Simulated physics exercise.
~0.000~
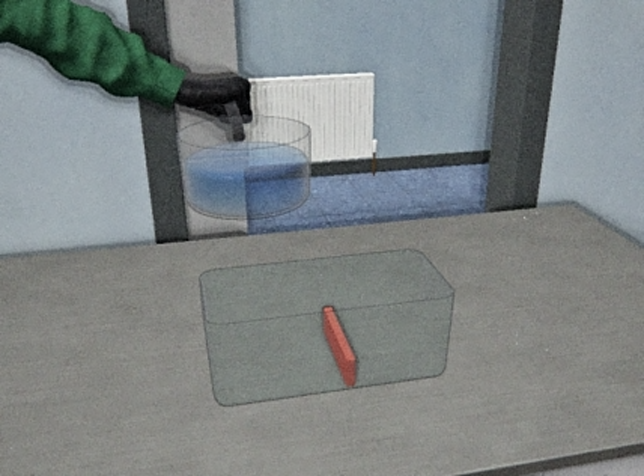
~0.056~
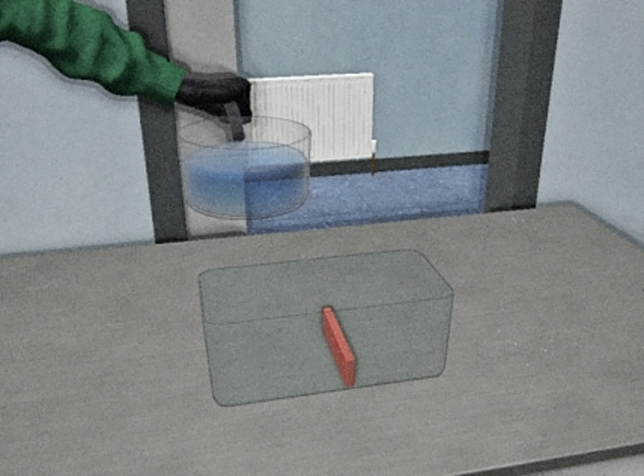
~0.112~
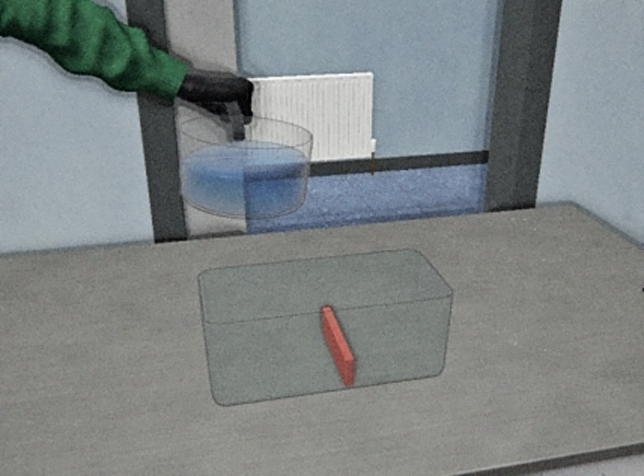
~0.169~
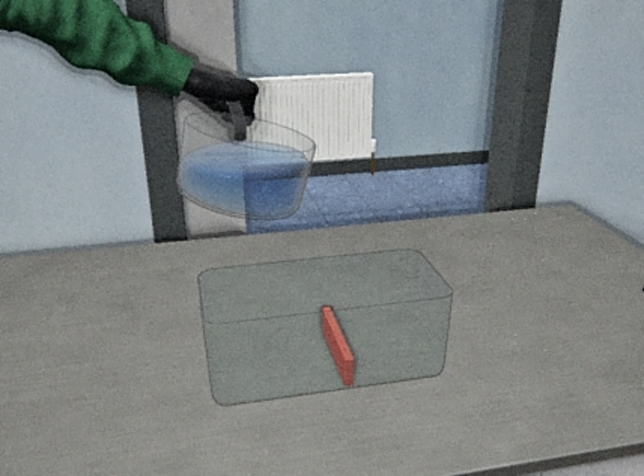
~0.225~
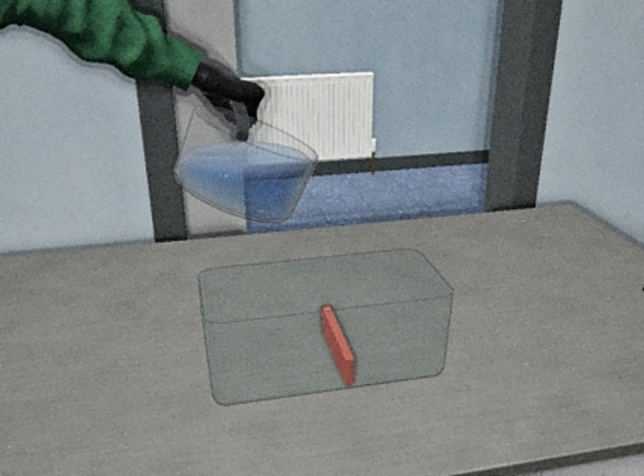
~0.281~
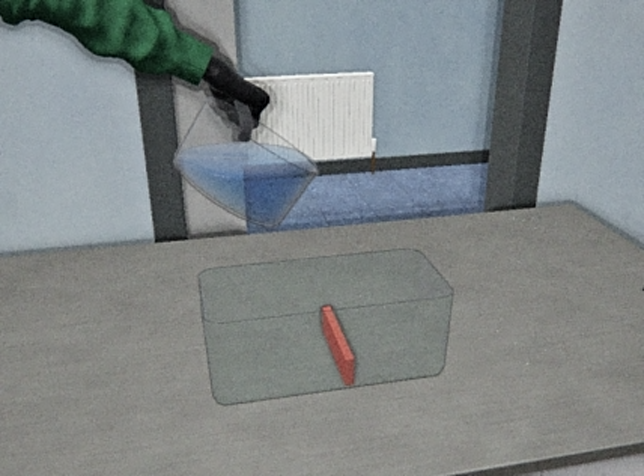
On a grey table stood a clear basin with a low red wall inside, while above it a black-gloved hand in a green sleeve tilted a see-through pan of blue water steadily to the right.
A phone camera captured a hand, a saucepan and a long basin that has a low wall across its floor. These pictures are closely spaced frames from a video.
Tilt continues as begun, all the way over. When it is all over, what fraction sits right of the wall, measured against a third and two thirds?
My call is that the right side sits mid-range, from a third up to two thirds.
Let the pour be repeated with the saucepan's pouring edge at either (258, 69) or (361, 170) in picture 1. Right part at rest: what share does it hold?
Estimate, first then second: 25 per cent and 75 per cent.
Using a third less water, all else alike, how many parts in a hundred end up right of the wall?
About 45 in a hundred.
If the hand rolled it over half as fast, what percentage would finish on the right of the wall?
Roughly 70 in a hundred.
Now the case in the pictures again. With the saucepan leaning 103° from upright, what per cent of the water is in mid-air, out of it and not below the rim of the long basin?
45 per cent.
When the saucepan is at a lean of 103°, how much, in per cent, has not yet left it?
Still holding around 25 %, give or take.
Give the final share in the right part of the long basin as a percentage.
About 50 percent.
Then, 0.58 s in, the tilt is 103° and 25 per cent is still to pour, 1 is left of the wall and 27 right of it.
Then, 0.80 s in, the tilt is 120° and 3 per cent is still to pour, 31 is left of the wall and 56 right of it.
Then, 1.02 s in, the tilt is 120° and 0 per cent is still to pour, 48 is left of the wall and 50 right of it.
Then, 1.27 s in, the tilt is 120° and 0 per cent is still to pour, 49 is left of the wall and 49 right of it.
Finally, 49 per cent lies left of the wall, 49 right of it and 2 outside.
